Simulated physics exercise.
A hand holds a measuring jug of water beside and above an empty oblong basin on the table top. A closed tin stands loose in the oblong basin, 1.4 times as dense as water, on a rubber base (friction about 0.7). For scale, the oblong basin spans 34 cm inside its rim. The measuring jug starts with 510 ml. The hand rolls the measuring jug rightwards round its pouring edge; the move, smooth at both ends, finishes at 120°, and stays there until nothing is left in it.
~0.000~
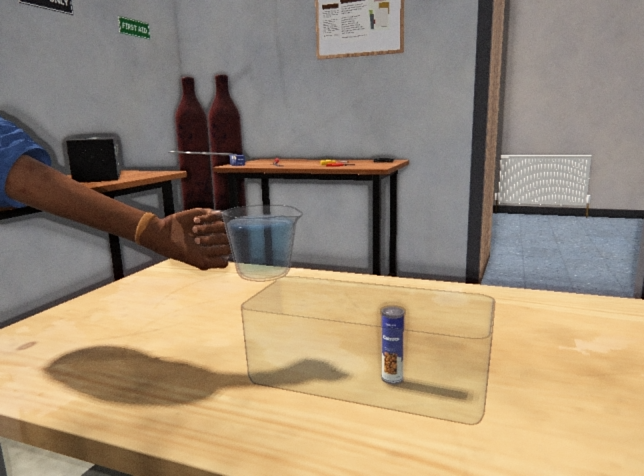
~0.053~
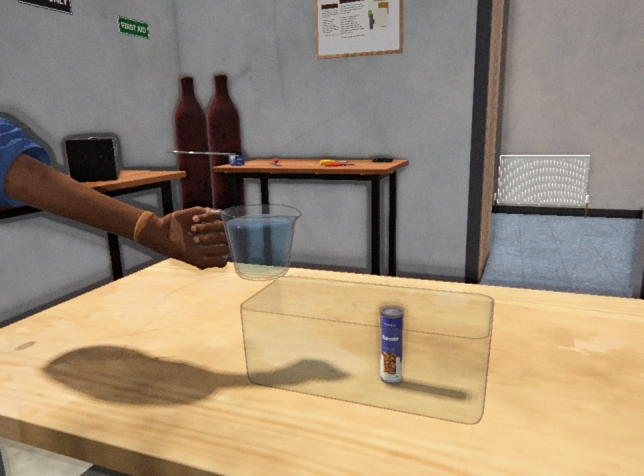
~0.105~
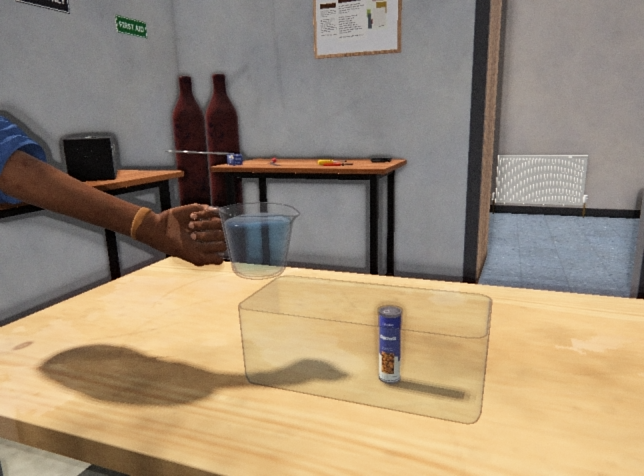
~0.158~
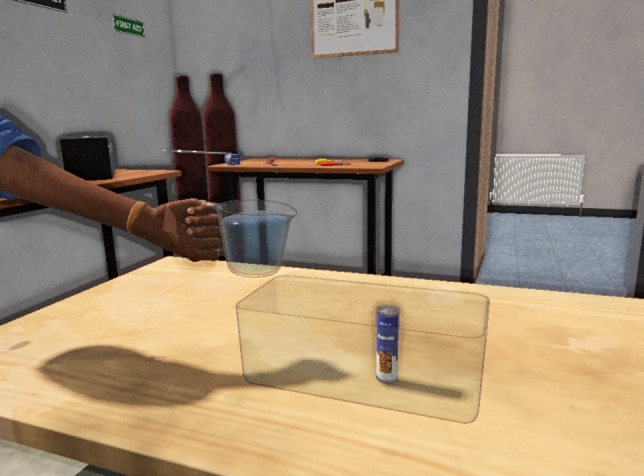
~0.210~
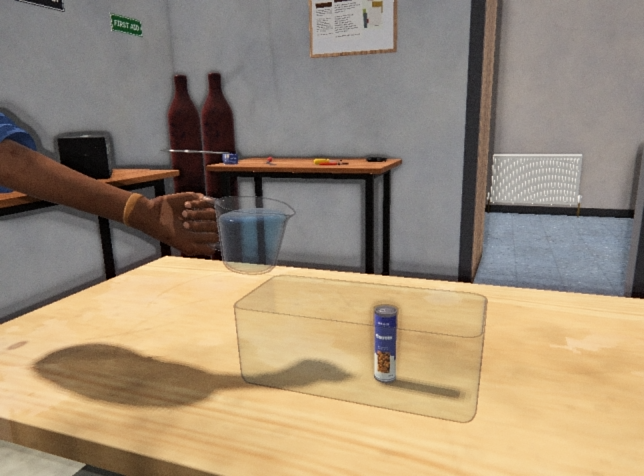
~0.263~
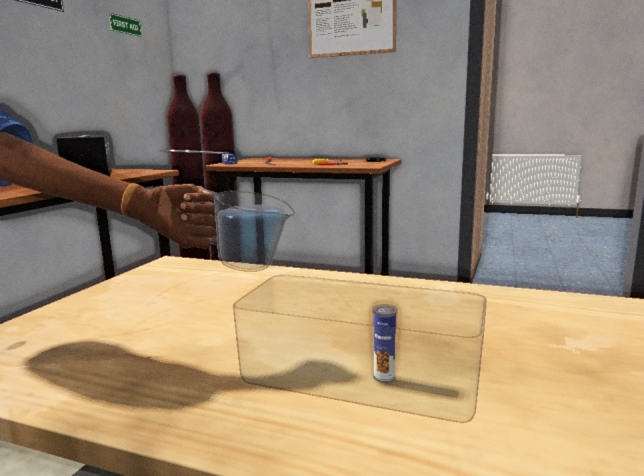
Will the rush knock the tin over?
The tin keeps standing.
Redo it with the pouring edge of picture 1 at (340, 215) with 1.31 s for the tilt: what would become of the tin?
Then it remains upright.
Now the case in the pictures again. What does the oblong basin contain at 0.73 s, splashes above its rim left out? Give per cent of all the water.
About 10 per cent.
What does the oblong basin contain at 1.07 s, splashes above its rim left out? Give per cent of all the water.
Some 76 per cent.
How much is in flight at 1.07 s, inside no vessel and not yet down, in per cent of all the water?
Near 18 in a hundred.
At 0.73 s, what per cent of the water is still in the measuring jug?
Some 66 per cent.
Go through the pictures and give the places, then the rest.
It leans 0°; its right rim is at (302, 214); the water meets the walls at (234, 219) and (294, 222); the oblong basin's rim runs from (262, 292) to (493, 317); the tin's top is at (393, 314), in the first picture.
It leans 0°; its right rim is at (301, 214); the water meets the walls at (233, 219) and (293, 222), in the second picture.
It leans 2°; its right rim is at (299, 214); the water meets the walls at (232, 218) and (292, 220), in the third picture.
It leans 4°; its right rim is at (297, 214); the water meets the walls at (229, 216) and (289, 218), in the fourth picture.
It leans 7°; its right rim is at (295, 214); the water meets the walls at (226, 213) and (288, 215), in the fifth picture.
It leans 12°; its right rim is at (294, 214); the water meets the walls at (225, 209) and (288, 214), in the sixth picture.
Then, 0.73 s in, the tilt is 70° and 66 per cent is still to pour; the tin stands where it began.
Then, 1.07 s in, the tilt is 110° and 5 per cent is still to pour; the tin stands 1 cm from where it began.
Then, 1.42 s in, the tilt is 120° and 0 per cent is still to pour; the tin stands 1 cm from where it began.
Then, 1.81 s in, the tilt is 120° and 0 per cent is still to pour; the tin stands 1 cm from where it began.
Finally, the tin stands 1 cm from where it began.
